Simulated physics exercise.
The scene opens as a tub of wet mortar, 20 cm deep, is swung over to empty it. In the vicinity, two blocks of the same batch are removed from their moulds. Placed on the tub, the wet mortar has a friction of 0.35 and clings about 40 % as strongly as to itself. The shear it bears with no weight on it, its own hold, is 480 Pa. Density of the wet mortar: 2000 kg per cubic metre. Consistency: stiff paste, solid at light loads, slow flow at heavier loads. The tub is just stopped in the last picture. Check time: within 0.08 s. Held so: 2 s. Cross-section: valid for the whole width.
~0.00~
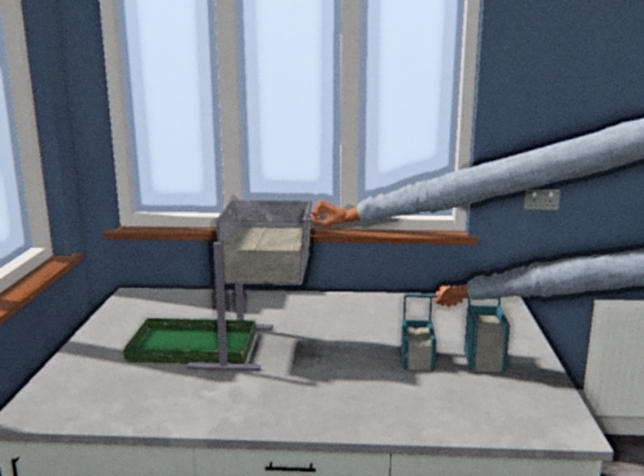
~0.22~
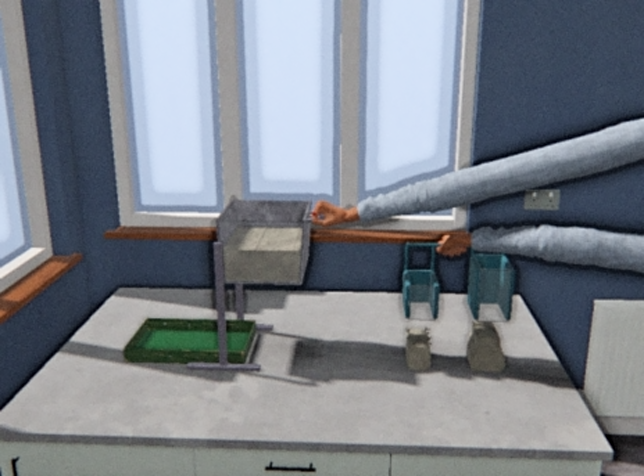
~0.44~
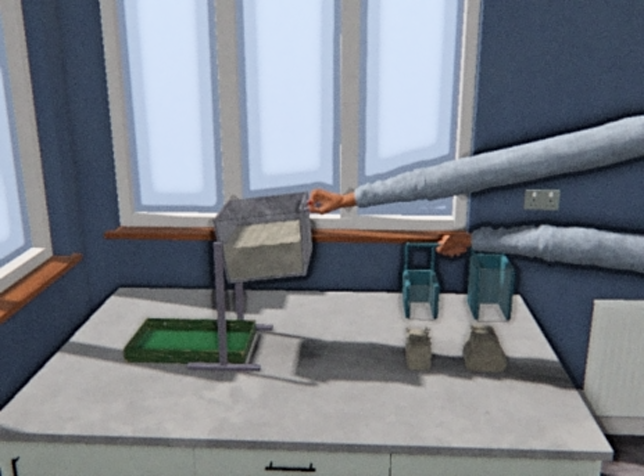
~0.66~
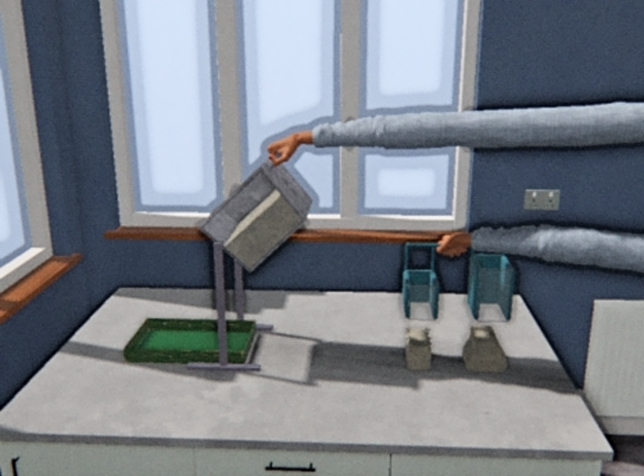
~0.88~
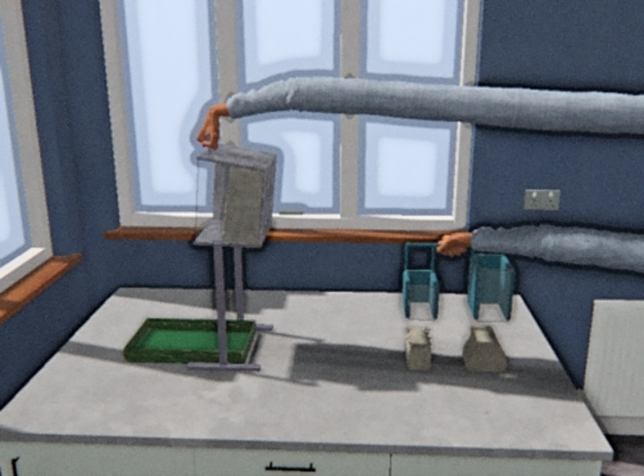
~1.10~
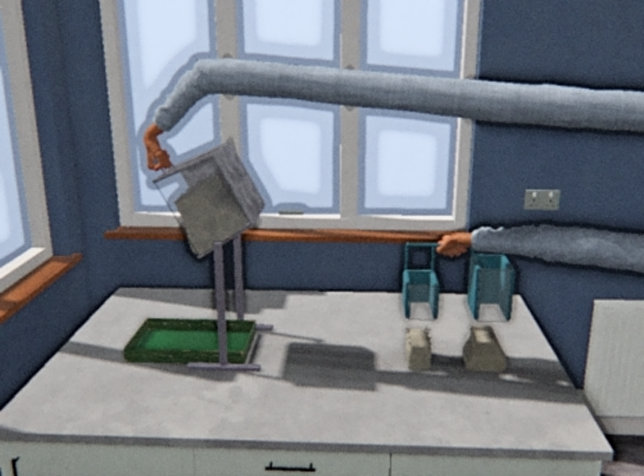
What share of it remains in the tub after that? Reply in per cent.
0 %.
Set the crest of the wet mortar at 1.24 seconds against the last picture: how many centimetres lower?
Around 11 cm below its level in the last picture.
After 1.24 s, the tub is at 118 degrees and holds 28 %.
After 1.41 s, the tub is at 118 degrees and holds 0 %.
After 1.58 s, the tub is at 118 degrees and holds 0 %.
After 1.75 s, the tub is at 118 degrees and holds 0 %.
After 3.10 s, at the end, the tub is at 118 degrees and holds 0 %.
